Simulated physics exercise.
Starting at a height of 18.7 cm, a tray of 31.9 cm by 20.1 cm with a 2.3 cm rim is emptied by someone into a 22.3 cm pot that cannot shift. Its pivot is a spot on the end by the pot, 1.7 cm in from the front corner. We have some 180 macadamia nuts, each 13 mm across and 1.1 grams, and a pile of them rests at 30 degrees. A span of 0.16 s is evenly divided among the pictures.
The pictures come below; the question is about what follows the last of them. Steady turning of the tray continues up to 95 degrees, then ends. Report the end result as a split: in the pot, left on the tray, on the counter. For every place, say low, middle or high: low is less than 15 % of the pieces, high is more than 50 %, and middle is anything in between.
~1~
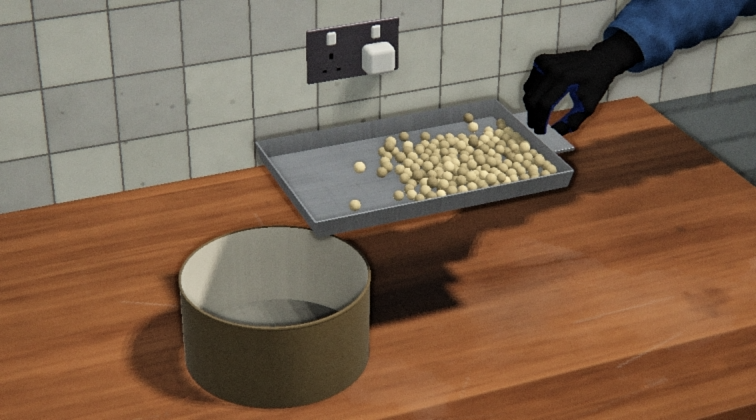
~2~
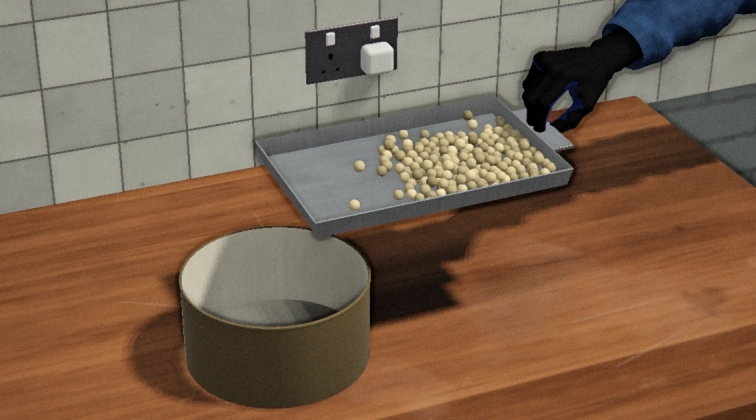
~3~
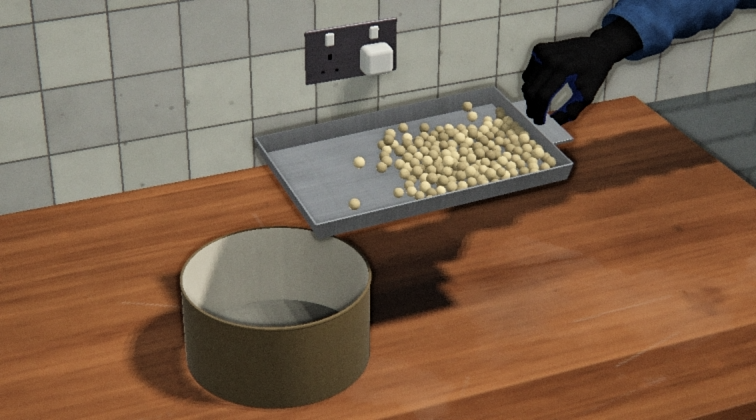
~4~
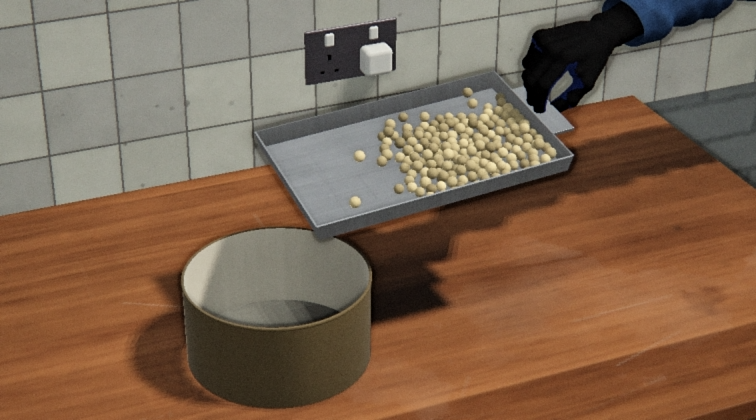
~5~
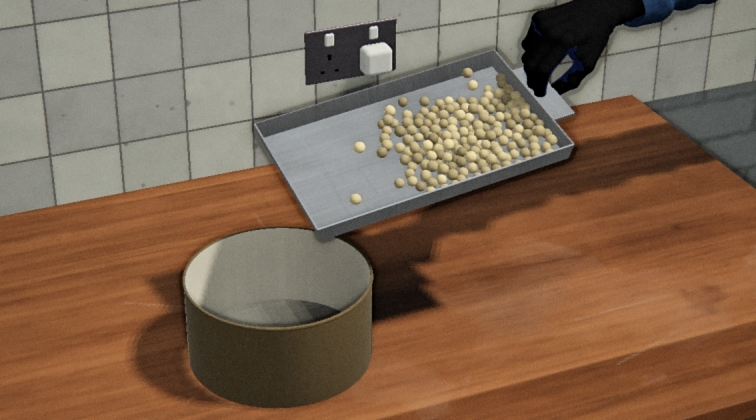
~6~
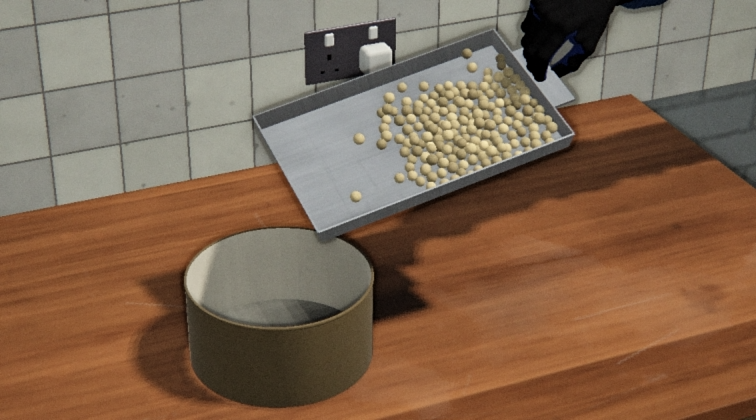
Here is the split: Pot: Middle; tray: Low; counter: High.
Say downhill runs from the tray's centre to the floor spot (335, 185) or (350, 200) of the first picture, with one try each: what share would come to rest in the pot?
Roughly 70 % for the first direction, roughly 65 % for the second.
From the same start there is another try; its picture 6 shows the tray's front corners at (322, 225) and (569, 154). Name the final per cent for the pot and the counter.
Pot 30; counter 70.
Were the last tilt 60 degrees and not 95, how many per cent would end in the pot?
That would be around 15 percent.
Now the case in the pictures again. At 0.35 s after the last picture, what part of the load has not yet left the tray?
Something like 95 percent, roughly.
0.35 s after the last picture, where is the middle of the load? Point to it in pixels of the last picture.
Look about (399, 172) in the last view.
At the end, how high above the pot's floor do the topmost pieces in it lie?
Some 1.5 cm.
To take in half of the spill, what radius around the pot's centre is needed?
Some 32 cm, give or take.
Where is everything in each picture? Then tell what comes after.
The first picture shows tray tilt 0 degrees, front corners at (318, 220) and (568, 169); middle of the pieces at (464, 159); pot at (275, 274).
The second picture shows tray tilt 1 degrees, front corners at (318, 220) and (568, 167); middle of the pieces at (463, 157).
The third picture shows tray tilt 3 degrees, front corners at (318, 222) and (568, 162), lowest corner left front; middle of the pieces at (463, 152).
The fourth picture shows tray tilt 7 degrees, front corners at (319, 223) and (568, 154), lowest corner left front; middle of the pieces at (463, 144).
The fifth picture shows tray tilt 13 degrees, front corners at (320, 226) and (569, 143), lowest corner left front; middle of the pieces at (464, 132).
The sixth picture shows tray tilt 19 degrees, front corners at (321, 228) and (569, 133), lowest corner left front; middle of the pieces at (463, 121); pot at (279, 275).
Then, 0.21 s after the last picture, tilt 58 degrees; the tray holds 100 %, the pot 0 %.
Then, 0.35 s after the last picture, tilt 84 degrees; the tray holds 95 %, the pot 0 %.
Then, 0.62 s after the last picture, tilt 95 degrees; the tray holds 0 %, the pot 25 %.
In the end, pot 25 %, tray 0 %, counter 75 %.
